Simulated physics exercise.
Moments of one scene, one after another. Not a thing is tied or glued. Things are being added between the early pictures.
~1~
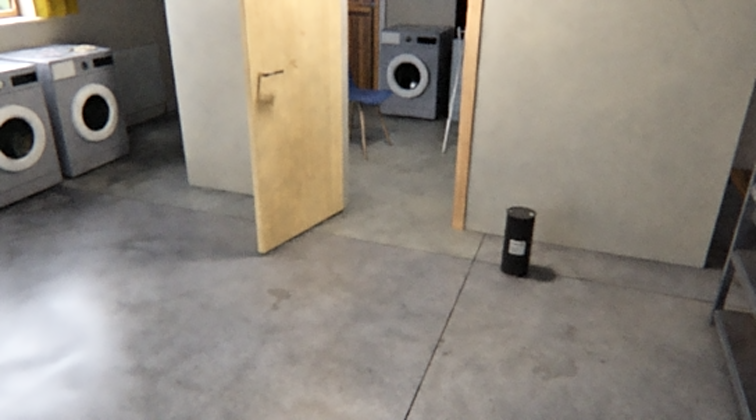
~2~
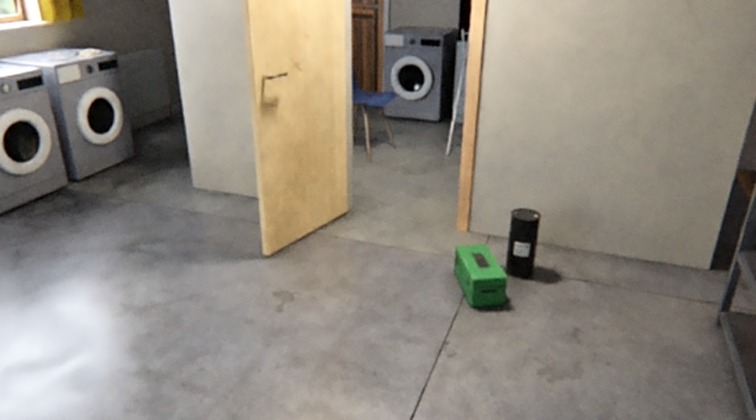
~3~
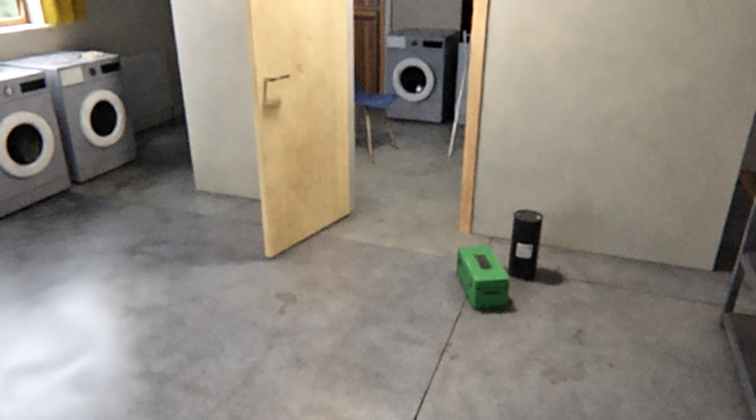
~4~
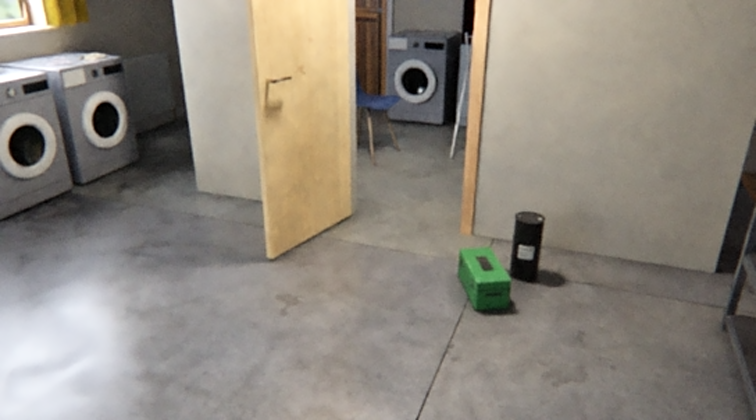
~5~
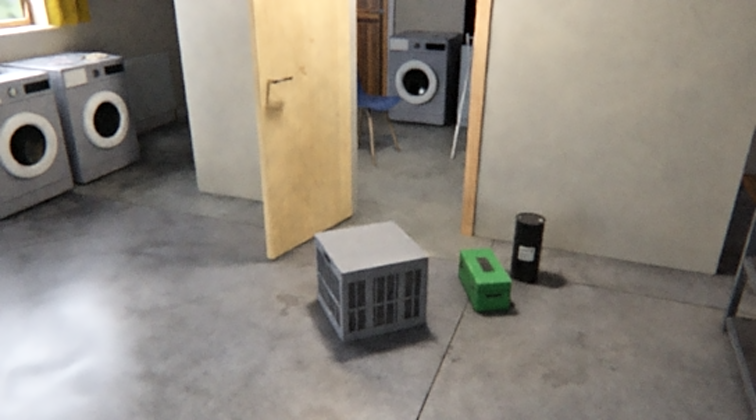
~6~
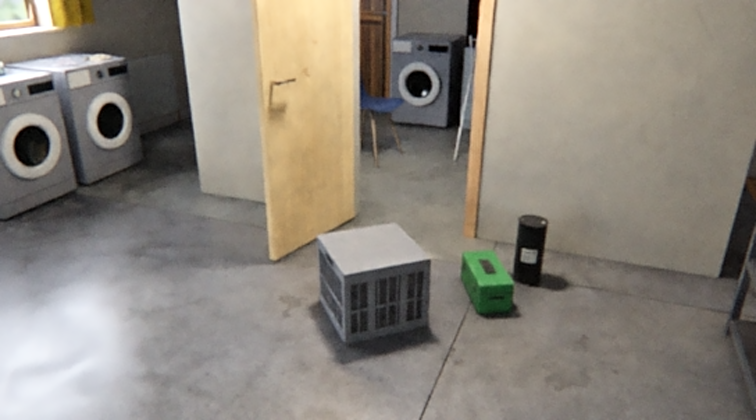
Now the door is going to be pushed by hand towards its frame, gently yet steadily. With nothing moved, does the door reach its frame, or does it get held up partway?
It reaches its frame.
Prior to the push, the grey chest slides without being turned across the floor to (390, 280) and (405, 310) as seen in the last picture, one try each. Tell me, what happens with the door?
Door, in order of tries: Obstructed, fully closed.
Then, 0.80 s after the last picture, door 72° open.
Then, 1.30 s after the last picture, door 35° open.
At rest, door 0° open; all 3 in place. Seen from the same camera at the end, grey chest near (372, 280).
